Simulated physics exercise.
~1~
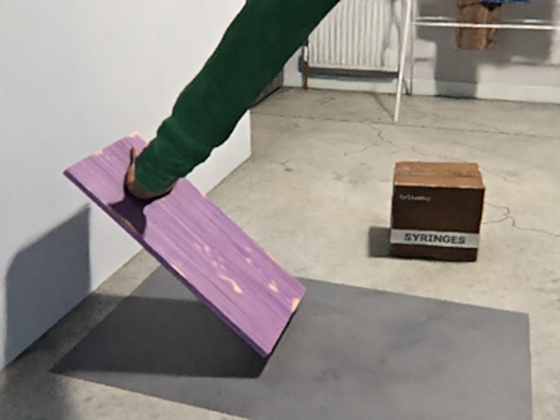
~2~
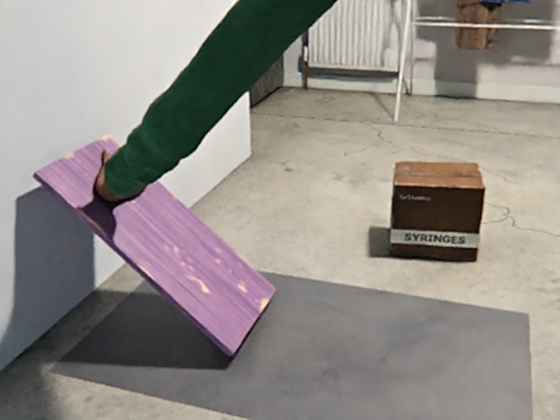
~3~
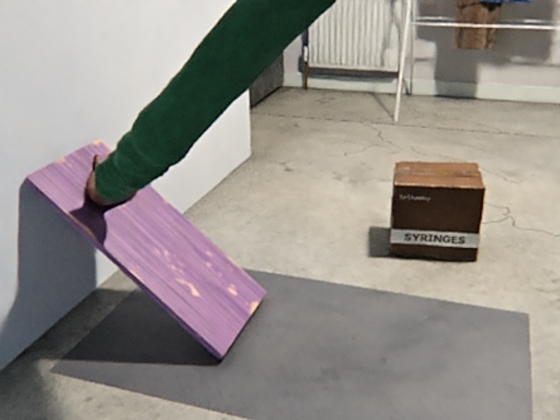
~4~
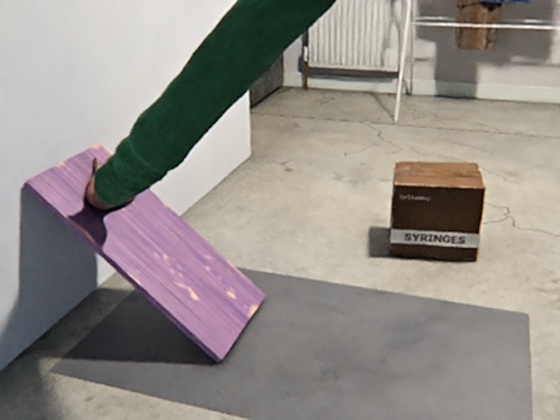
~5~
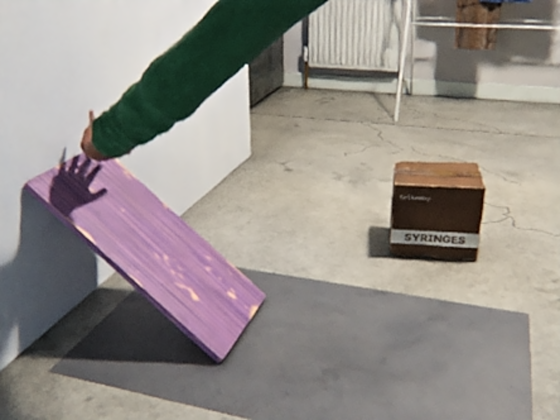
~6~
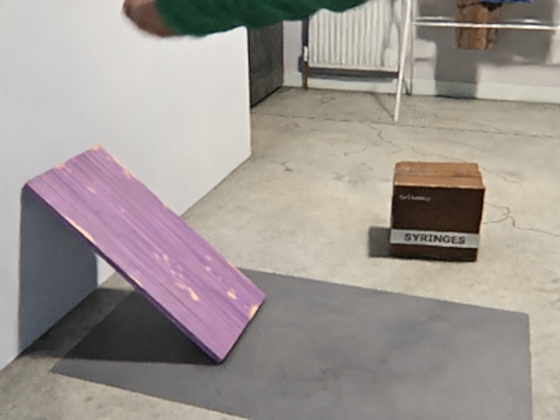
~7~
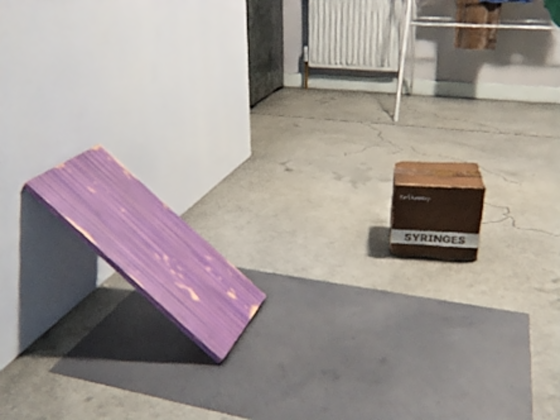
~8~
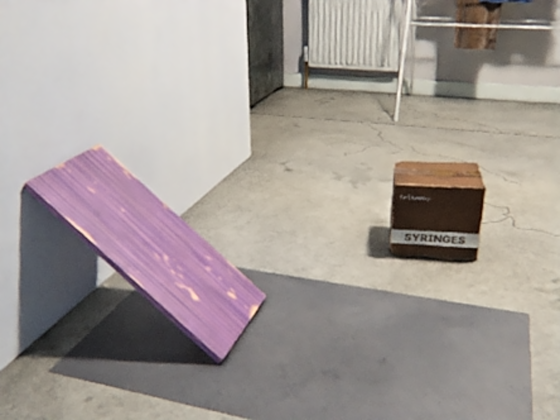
Purple board being leaned against a wall by a green-sleeved arm, then staying propped after the hand lets go and withdraws.
